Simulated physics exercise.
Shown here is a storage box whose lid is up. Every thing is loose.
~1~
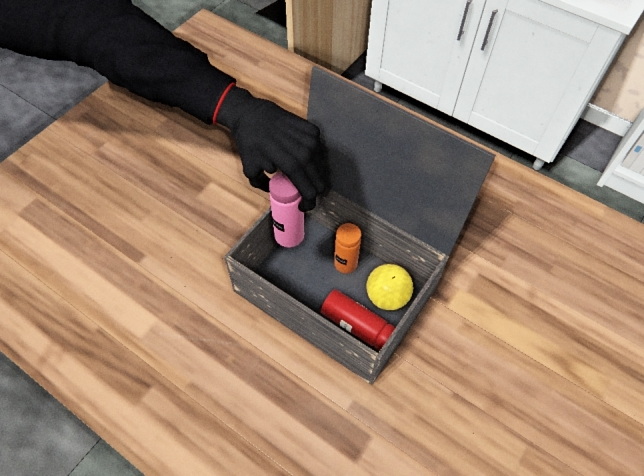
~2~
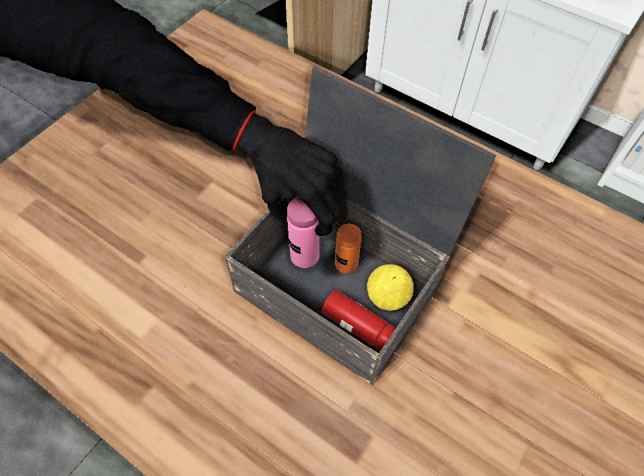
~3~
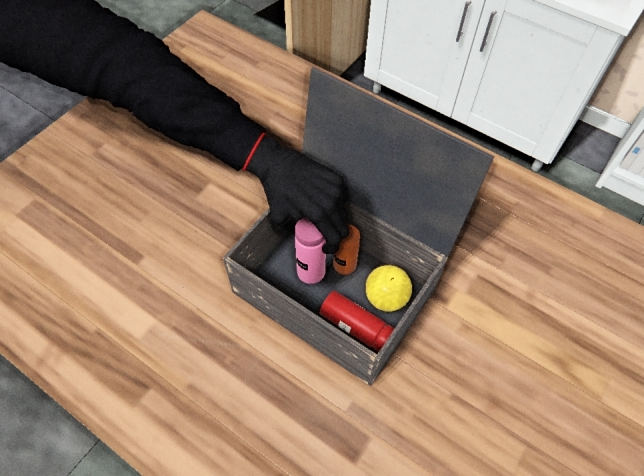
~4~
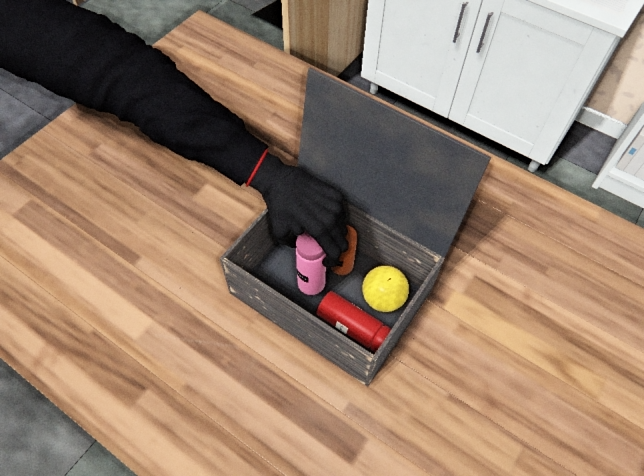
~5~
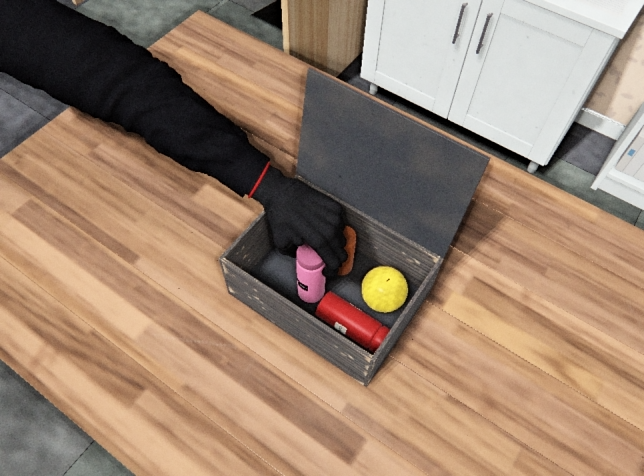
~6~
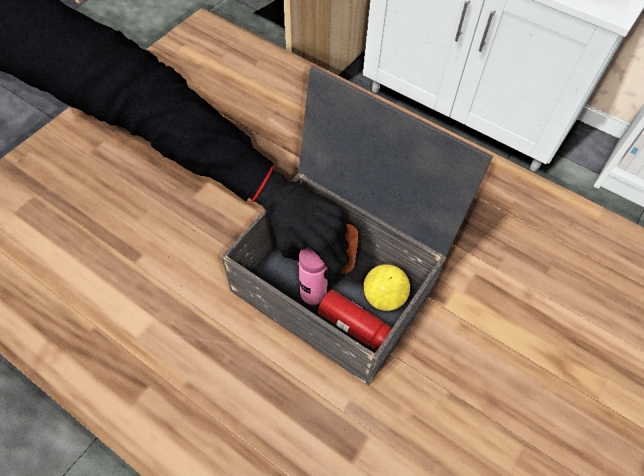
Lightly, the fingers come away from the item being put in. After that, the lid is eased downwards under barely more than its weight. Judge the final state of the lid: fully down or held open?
In the end it is held open.
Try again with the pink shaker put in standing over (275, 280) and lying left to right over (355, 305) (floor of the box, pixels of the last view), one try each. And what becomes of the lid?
In the first case it gets propped open; in the second case it comes fully down.
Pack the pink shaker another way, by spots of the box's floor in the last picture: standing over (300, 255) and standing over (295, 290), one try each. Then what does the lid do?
First time it won't go down, and next time it won't go down.
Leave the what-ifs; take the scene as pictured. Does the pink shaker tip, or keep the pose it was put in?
It stays as it was set.
Then, 1.40 s after the last picture, lid 72° above the rim.
Then, 1.80 s after the last picture, lid 40° above the rim.
At rest, lid 8° above the rim; all 4 in place. Seen from the same camera at the end, pink shaker near (314, 276).
